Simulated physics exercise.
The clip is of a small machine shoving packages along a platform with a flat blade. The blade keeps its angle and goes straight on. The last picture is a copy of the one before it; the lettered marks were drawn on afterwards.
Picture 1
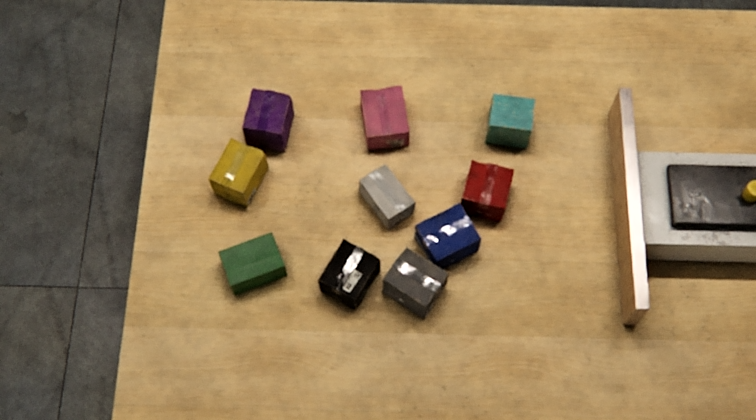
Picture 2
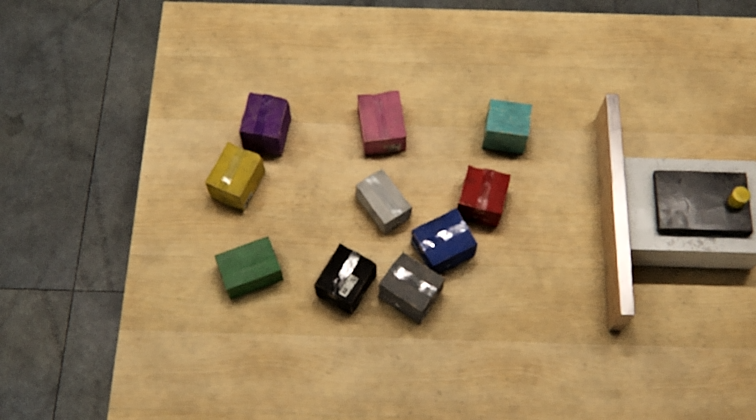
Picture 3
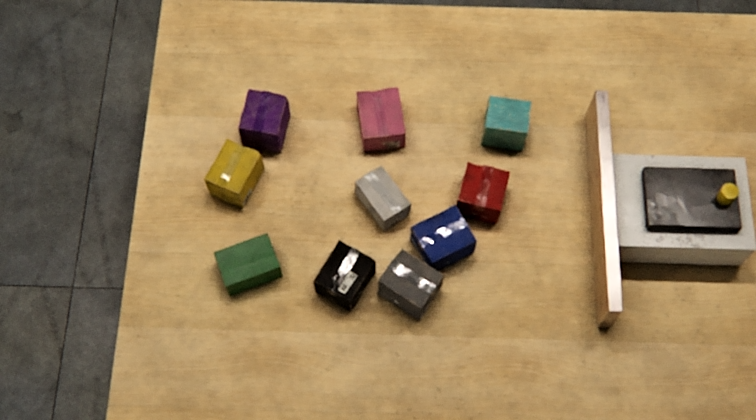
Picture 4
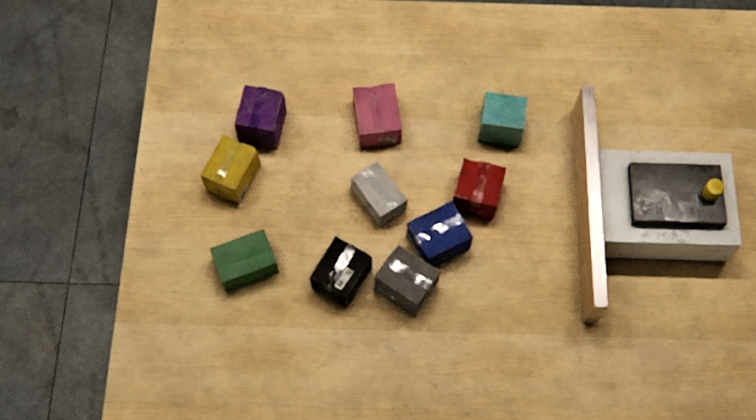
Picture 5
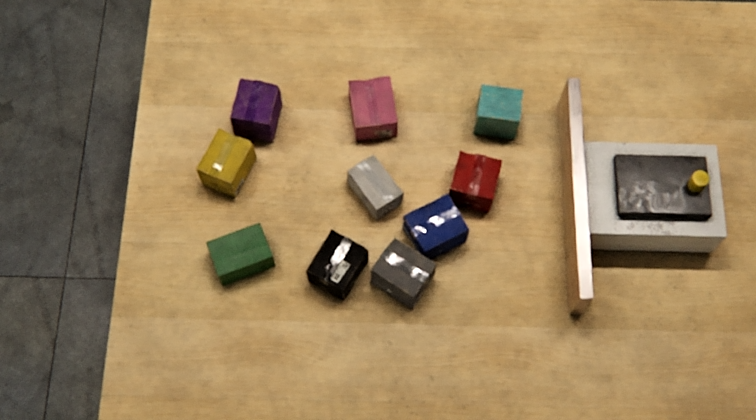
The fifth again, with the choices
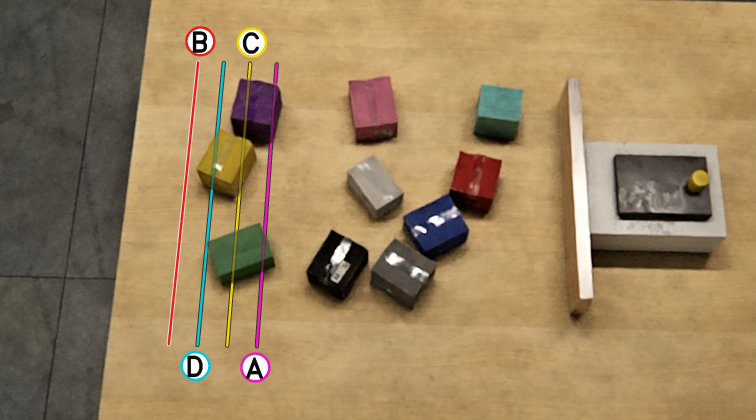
On a light wooden tabletop, ten small boxes in various colours, among them purple, pink, yellow, green and red, sit scattered to the left of a machine with a flat upright blade. The machine moves steadily left a short way, narrowing the gap, while the boxes stay in their arrangement, untouched.
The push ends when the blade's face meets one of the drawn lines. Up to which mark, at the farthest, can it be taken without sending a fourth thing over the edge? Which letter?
No fourth one falls up to D.
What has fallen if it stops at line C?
The green crate.
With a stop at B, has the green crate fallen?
Yes.
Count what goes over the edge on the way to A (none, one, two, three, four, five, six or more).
By then, none.
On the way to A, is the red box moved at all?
By then, yes.
On the marked copy, A at (267, 197); B at (184, 195); C at (239, 197); D at (211, 196).
Following D. Soon after the start, robot (523, 182); turquoise crate (417, 111); blue box (408, 230).
Later, robot (391, 179); green crate (187, 247); purple parcel (209, 109).
In the end, robot (285, 176); purple parcel over the edge; yellow box over the edge; three fallen.
As for the rest, A is within the limit but short; B drops six; C is within the limit but short.
